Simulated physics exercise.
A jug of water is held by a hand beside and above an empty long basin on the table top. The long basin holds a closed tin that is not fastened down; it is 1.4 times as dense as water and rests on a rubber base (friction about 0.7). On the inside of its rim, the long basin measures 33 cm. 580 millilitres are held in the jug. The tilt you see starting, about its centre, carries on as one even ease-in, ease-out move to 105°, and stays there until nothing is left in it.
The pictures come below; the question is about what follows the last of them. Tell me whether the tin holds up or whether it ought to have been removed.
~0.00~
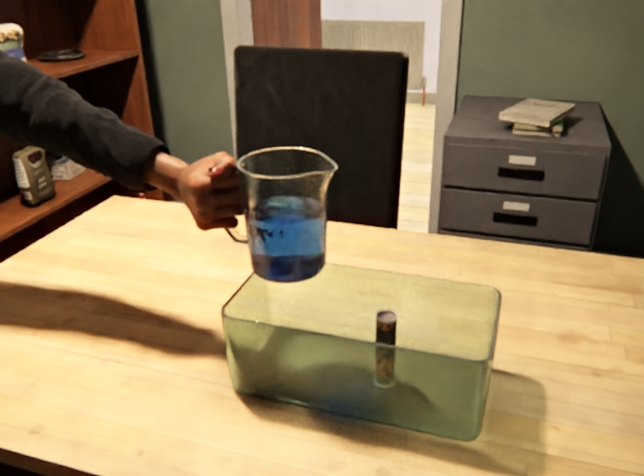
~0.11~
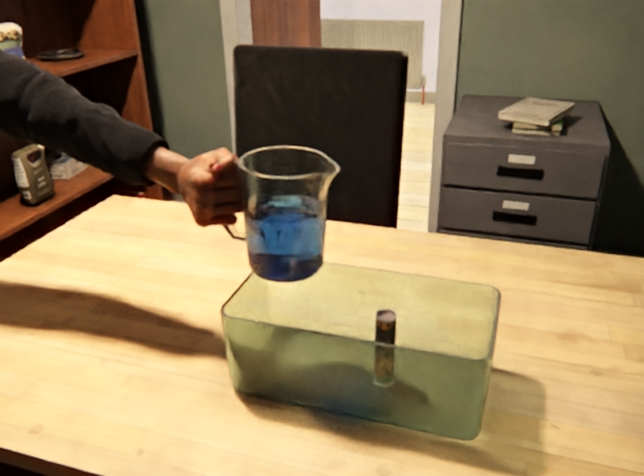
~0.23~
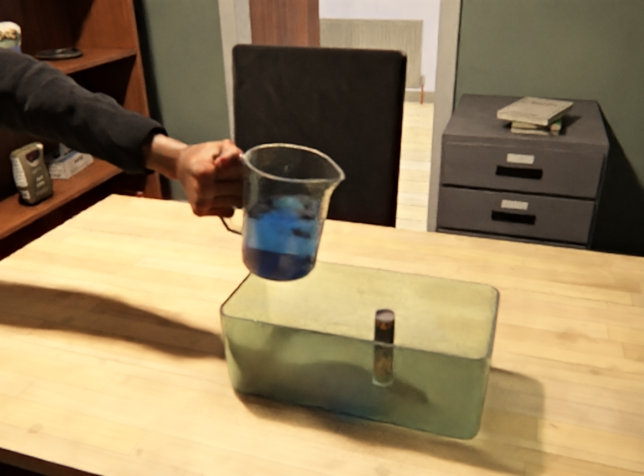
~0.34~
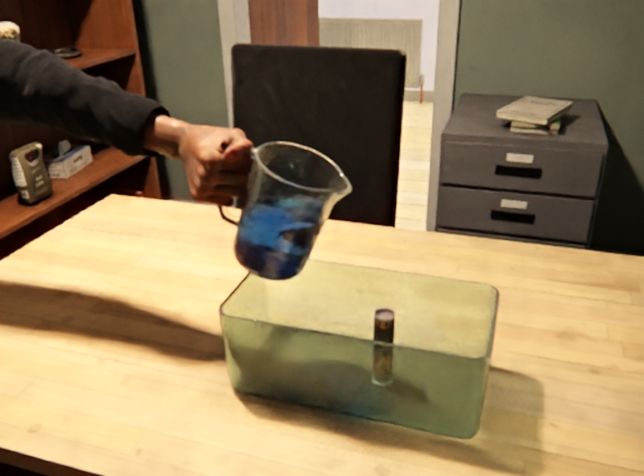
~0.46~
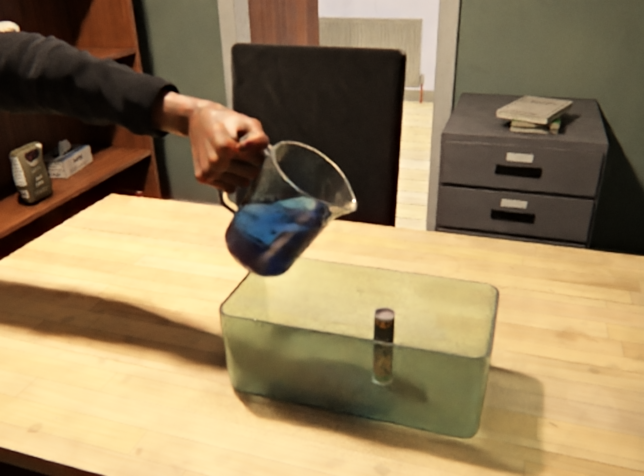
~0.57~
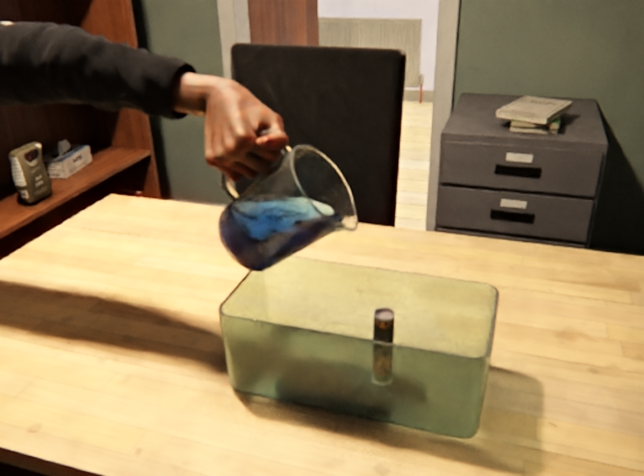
Overturned.
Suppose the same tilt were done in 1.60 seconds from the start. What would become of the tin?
In that case the tin overturns.
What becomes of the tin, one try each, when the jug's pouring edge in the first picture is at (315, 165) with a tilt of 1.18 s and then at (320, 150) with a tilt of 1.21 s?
Run one: It tumbles. Run two: It tumbles.
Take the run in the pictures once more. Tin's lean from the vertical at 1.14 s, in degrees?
Some 10°.
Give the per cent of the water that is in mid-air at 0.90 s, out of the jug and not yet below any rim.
Near 18 per cent at that moment.
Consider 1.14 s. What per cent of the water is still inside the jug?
About 18 percent.
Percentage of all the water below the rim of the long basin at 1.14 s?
The fraction sits near 74 in a hundred.
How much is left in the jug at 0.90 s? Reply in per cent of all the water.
Roughly 66 %.
After 0.90 s the tilt is 92° and 67 per cent is still to pour; the tin stands where it began.
After 1.14 s the tilt is 105° and 19 per cent is still to pour; the tin leans 8°.
After 1.39 s the tilt is 105° and 2 per cent is still to pour; the tin lies on its side.
After 1.66 s the tilt is 105° and 0 per cent is still to pour; the tin lies on its side.
In the end the tin lies on its side.
